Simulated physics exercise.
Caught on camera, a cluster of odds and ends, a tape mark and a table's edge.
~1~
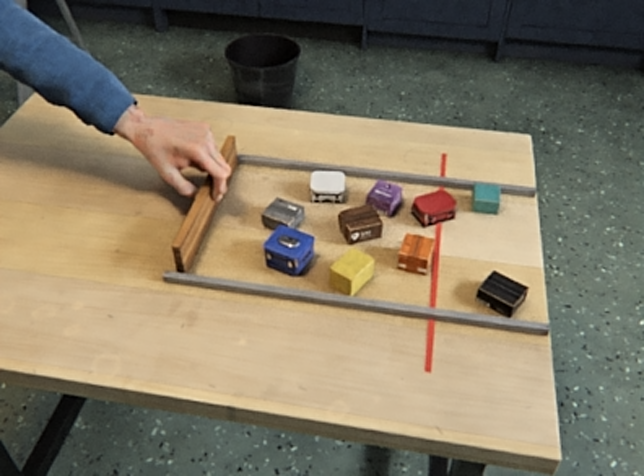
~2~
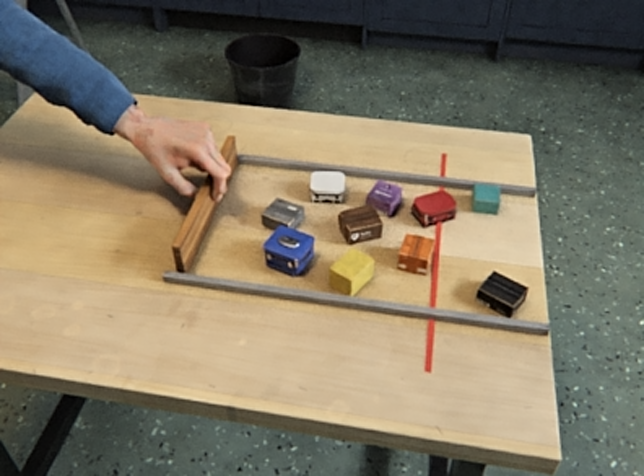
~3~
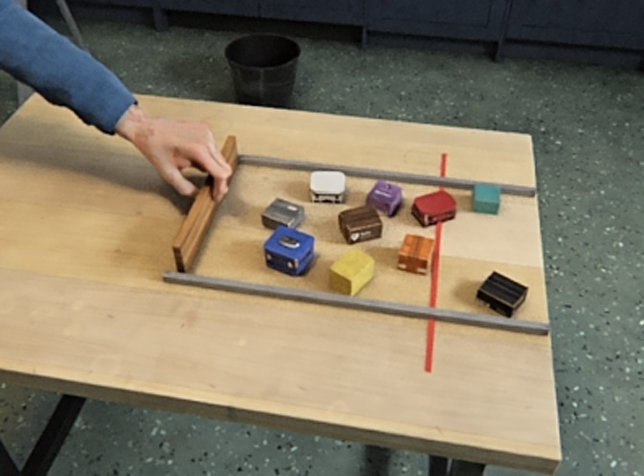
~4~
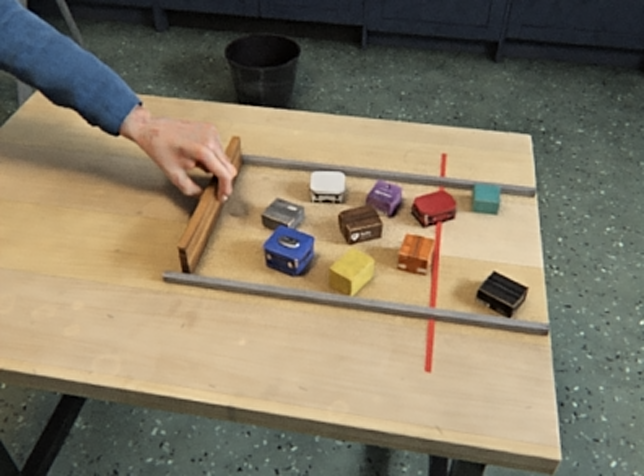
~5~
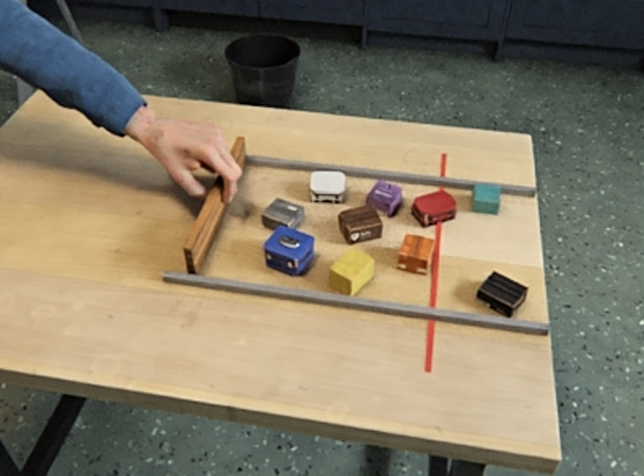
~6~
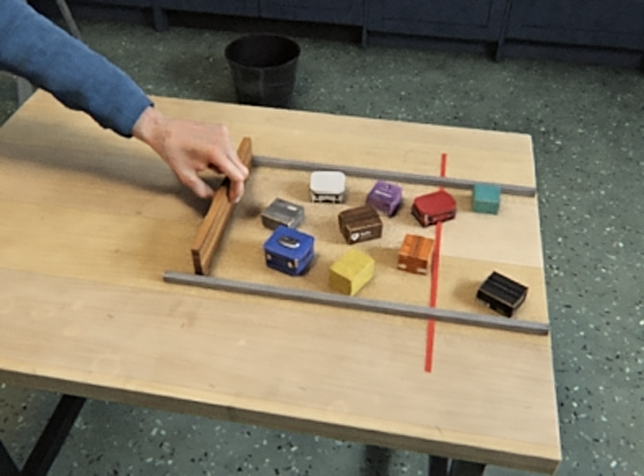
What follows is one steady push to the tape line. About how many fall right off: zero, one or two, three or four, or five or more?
Here the number that fall off is zero.
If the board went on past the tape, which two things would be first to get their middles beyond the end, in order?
Earliest first: The red case, the black box.
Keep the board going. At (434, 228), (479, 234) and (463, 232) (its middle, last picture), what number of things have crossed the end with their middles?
Place by place, 0, 1 and 1.
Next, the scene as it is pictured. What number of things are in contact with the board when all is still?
The number is 4.
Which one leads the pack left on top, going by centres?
It is the red case.
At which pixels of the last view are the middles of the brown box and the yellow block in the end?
First (491, 241), then (454, 297).
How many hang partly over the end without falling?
Overhanging: 1.
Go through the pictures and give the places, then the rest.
In the first frame, black box (502, 294); turquoise block (486, 199); red case (434, 209); board (209, 200); tape (438, 244).
In the second frame, turquoise block (486, 199); board (209, 200).
In the third frame, red case (434, 209); blue case (289, 251).
In the fourth frame, black box (502, 294); brown box (360, 225).
In the fifth frame, turquoise block (486, 199); yellow block (352, 272).
In the sixth frame, black box (502, 294); turquoise block (486, 199); red case (434, 209); board (226, 202); tape (438, 244).
Early on, none off yet; black box at rest near (502, 294); turquoise block at rest near (486, 199); red case at rest near (434, 209).
Finally, the number that fall off is zero.
